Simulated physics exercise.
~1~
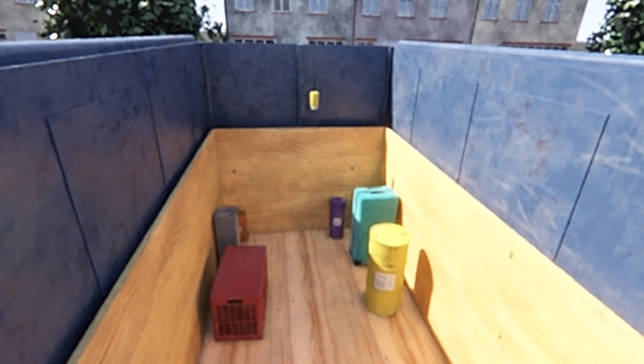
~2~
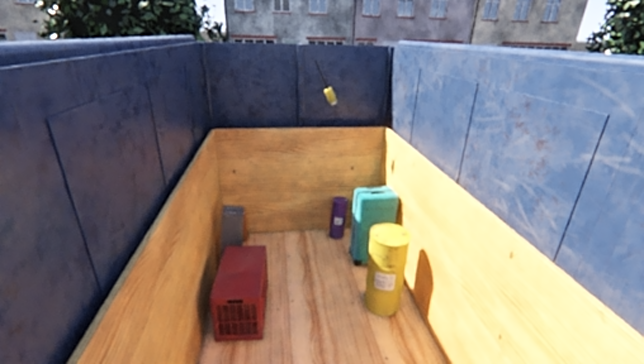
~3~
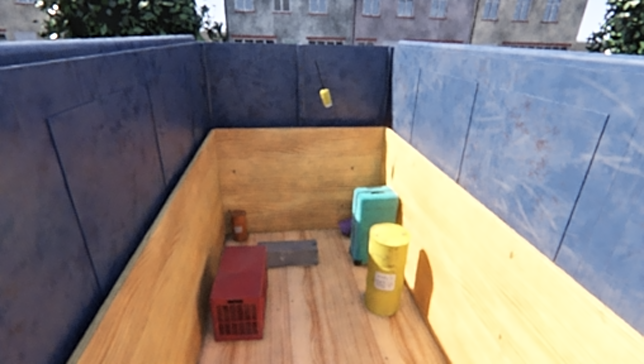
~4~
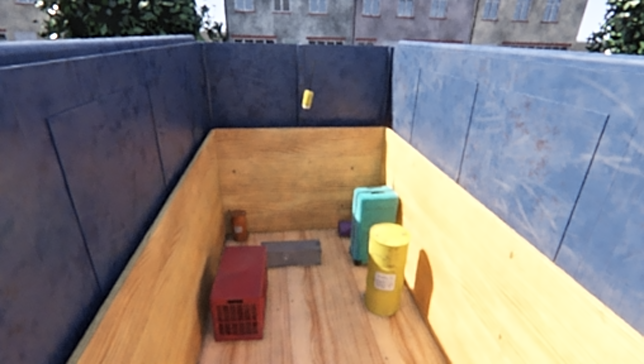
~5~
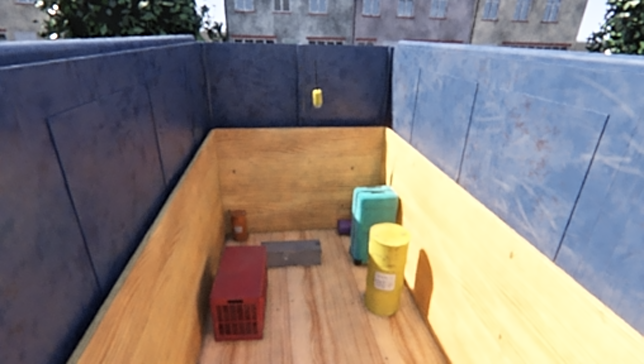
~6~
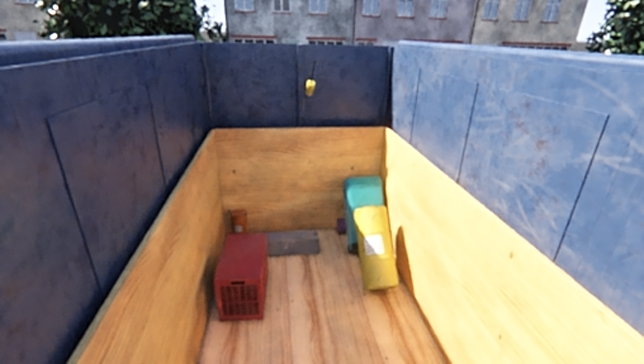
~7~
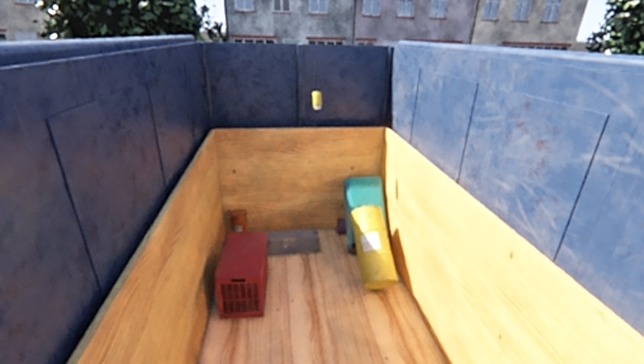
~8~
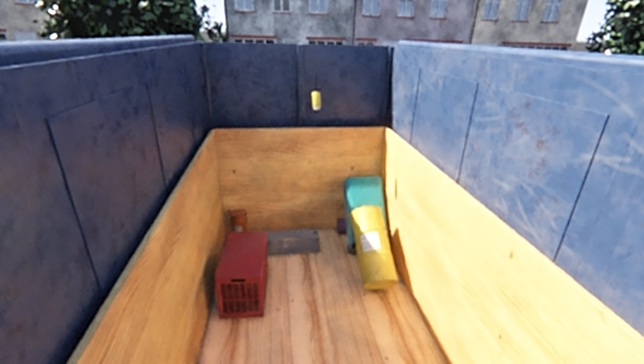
The grey box topples right, then the yellow drum and turquoise case tip over forwards.
